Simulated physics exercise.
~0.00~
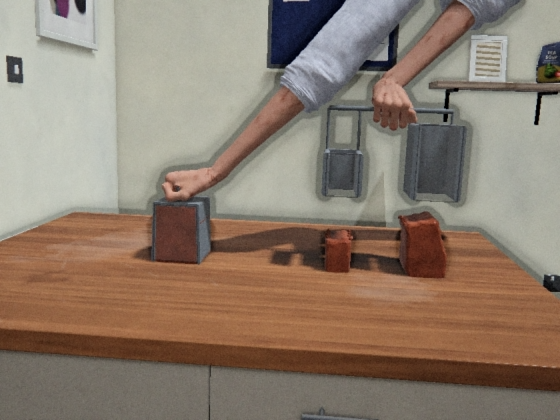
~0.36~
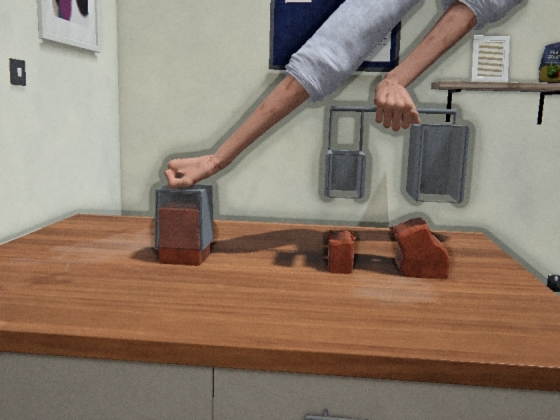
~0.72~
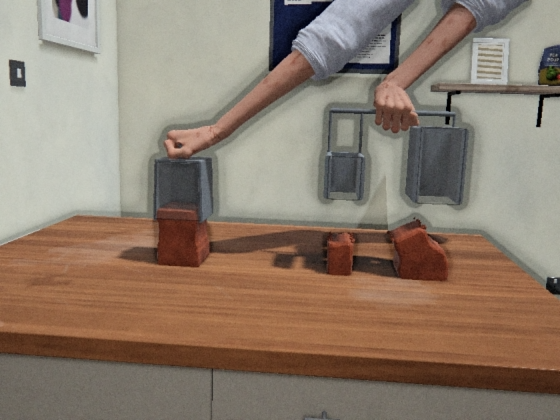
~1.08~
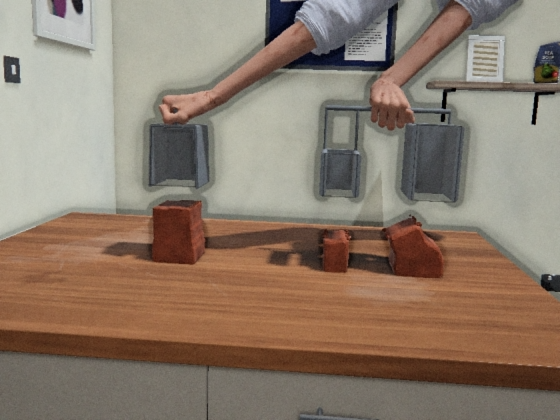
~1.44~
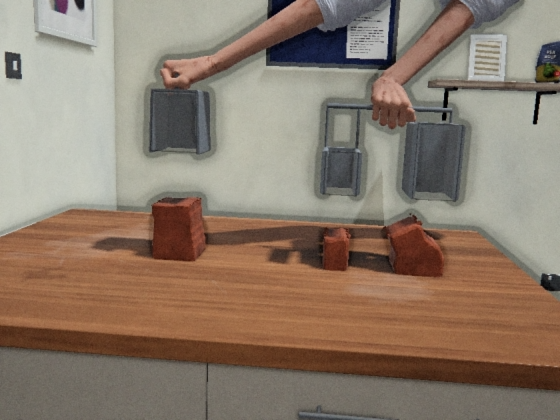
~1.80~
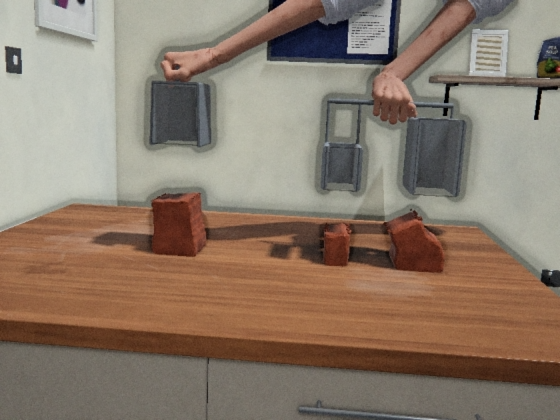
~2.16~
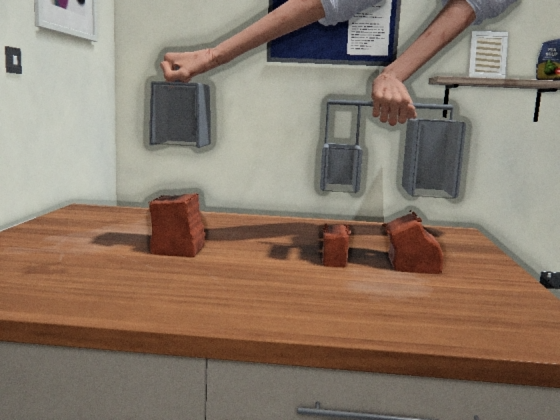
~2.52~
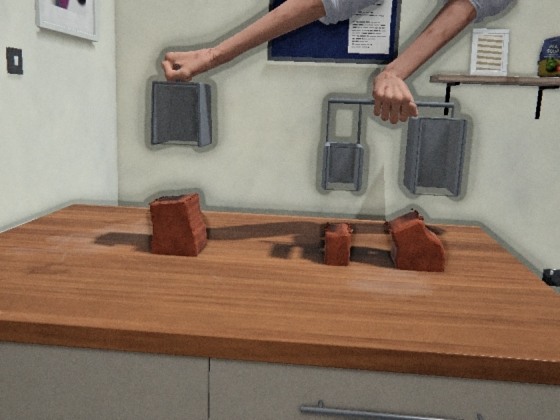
A grey tin, drawn straight up by a hand, slid off a block of red clay on the wooden table and stayed held above it, leaving the block standing nearly full height, leaning slightly, beside two smaller unmoulded red pieces.
